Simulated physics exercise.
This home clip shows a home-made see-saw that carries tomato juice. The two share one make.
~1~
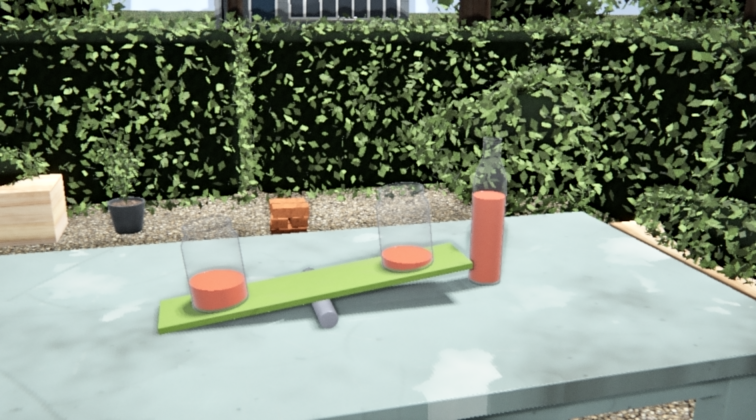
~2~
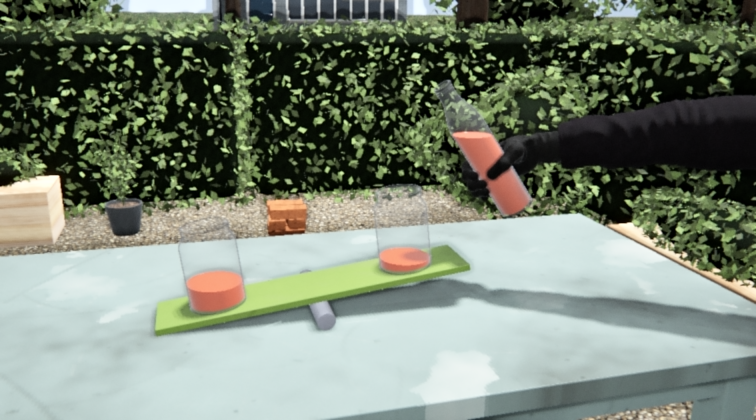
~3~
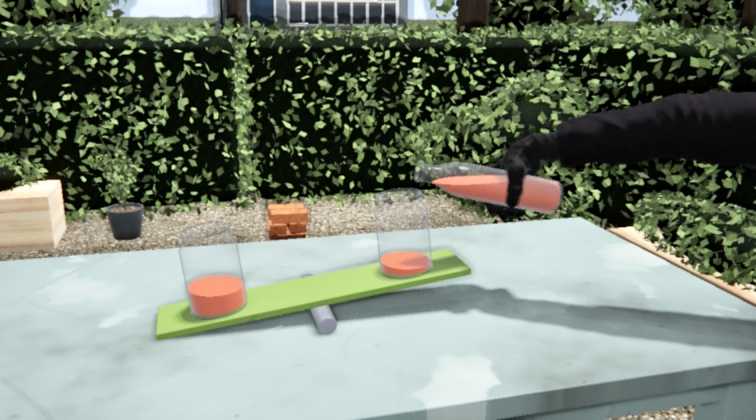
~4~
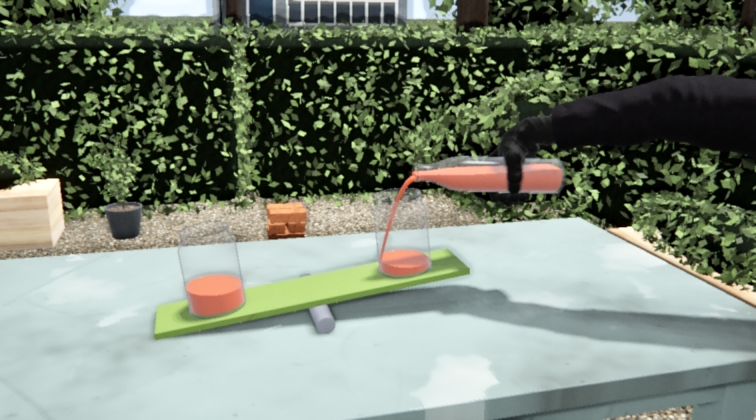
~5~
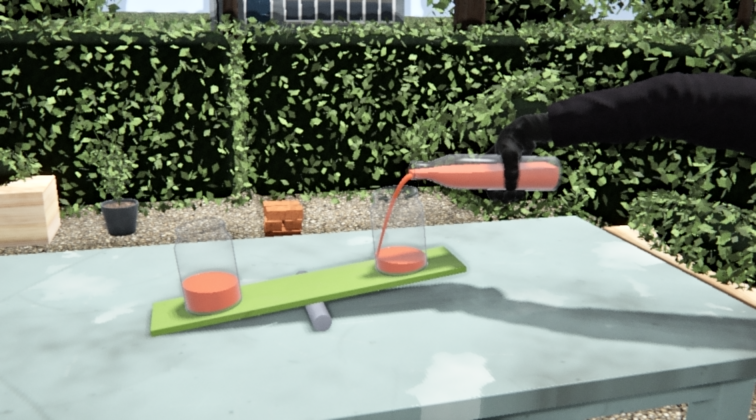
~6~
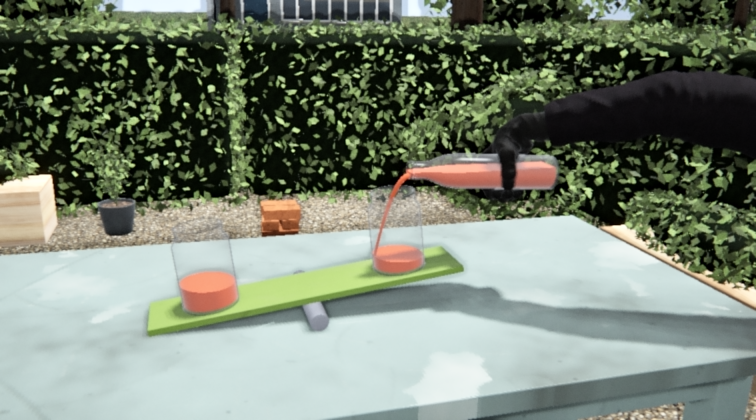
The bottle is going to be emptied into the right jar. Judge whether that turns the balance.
It does.
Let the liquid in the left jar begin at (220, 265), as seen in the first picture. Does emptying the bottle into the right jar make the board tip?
Given that level, I'd expect it to seesaw across.
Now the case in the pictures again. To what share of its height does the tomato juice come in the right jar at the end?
About 60%.
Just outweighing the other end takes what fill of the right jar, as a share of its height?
It turns at close to 25 in a hundred.
Shortly, the right jar is about a third full; the board has swung over, and that end is down.
Then, the right jar is about half full; the board has swung over, and that end is down.
At the finish, the right jar is about two thirds full; the board has swung over, and that end is down.
